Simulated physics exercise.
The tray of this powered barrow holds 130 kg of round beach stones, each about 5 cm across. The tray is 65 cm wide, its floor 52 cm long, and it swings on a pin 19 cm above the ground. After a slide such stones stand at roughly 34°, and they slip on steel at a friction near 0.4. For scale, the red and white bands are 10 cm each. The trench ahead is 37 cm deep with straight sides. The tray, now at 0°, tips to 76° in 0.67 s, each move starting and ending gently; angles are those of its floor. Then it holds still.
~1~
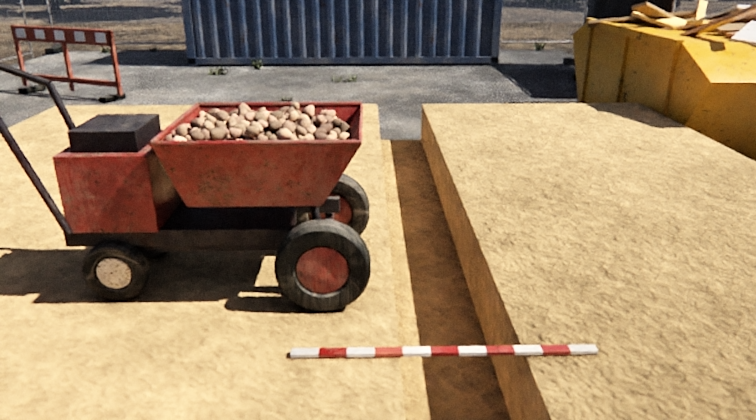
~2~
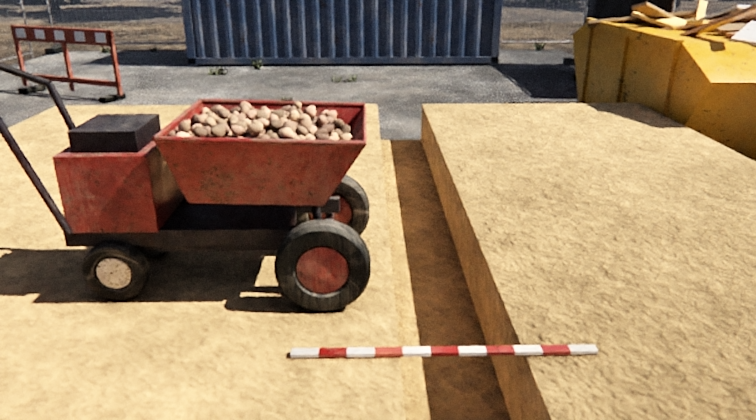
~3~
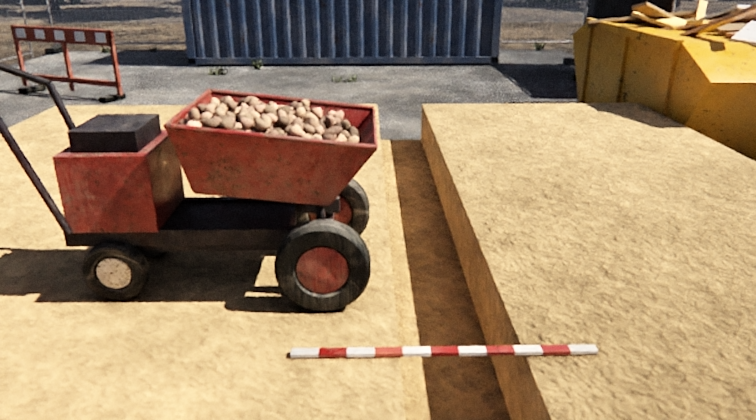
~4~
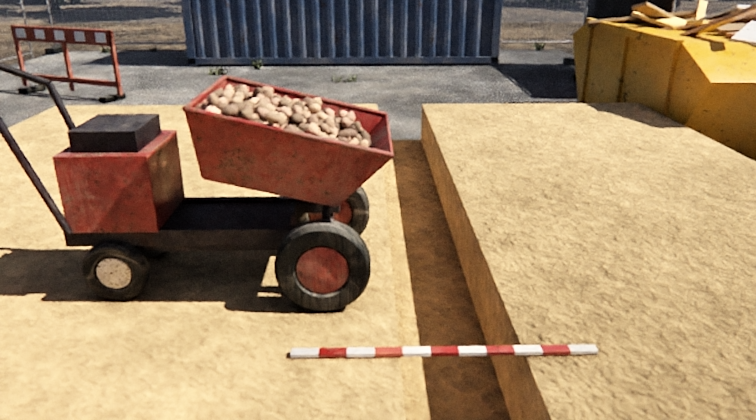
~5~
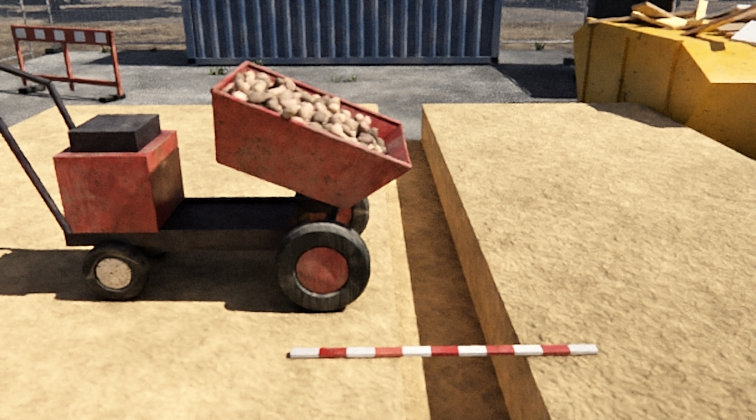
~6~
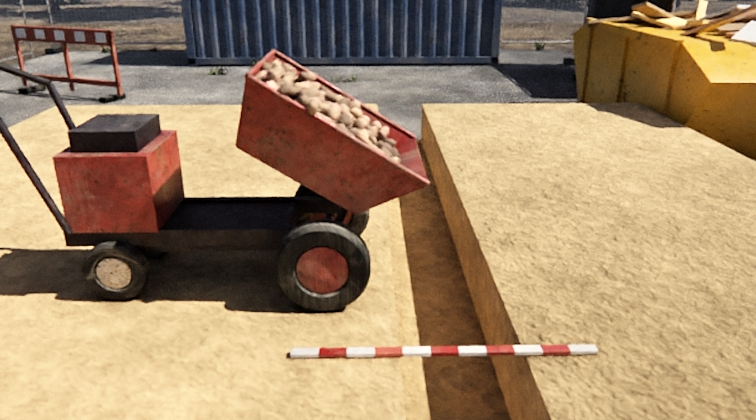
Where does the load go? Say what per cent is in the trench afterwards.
Some 45 per cent of it.
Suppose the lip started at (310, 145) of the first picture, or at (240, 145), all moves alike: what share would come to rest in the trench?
Near 90 per cent from the first place, 85 from the second.
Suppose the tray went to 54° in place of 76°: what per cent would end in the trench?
In that case some 20 per cent.
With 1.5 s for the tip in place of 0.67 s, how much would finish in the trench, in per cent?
Then about 65 per cent.
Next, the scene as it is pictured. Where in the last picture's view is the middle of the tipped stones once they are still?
Near (512, 268).
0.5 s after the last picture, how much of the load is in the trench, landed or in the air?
Some 20 per cent.
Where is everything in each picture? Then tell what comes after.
In the first frame, the tray is at 0°, its lip at (361, 143); the top of the load is at (260, 116).
In the second frame, the tray is at 2°, its lip at (365, 144); the top of the load is at (255, 114).
The third frame shows lip at (376, 148), floor tilted 6°, highest stones at (238, 106).
In the fourth frame, the tray is at 14°, its lip at (393, 156); the top of the load is at (246, 94).
In the fifth frame, the tray is at 22°, its lip at (411, 168); the top of the load is at (259, 82).
In the sixth frame, the tray is at 32°, its lip at (428, 184); the top of the load is at (279, 71).
Then, 0.2 s after the last picture the floor is at 64°, 100 % in the tray; the foremost stones are at (448, 201).
Then, 0.5 s after the last picture the floor is at 76°, 48 % in the tray, 19 % in the trench, 33 % past the trench; the foremost stones are at (559, 269).
Then, 0.8 s after the last picture the floor is at 76°, 11 % in the tray, 34 % in the trench, 56 % past the trench; the foremost stones are past the picture's edge.
Then, 2.8 s after the last picture the floor is at 76°, 0 % in the tray, 45 % in the trench, 55 % past the trench; the foremost stones are past the picture's edge.
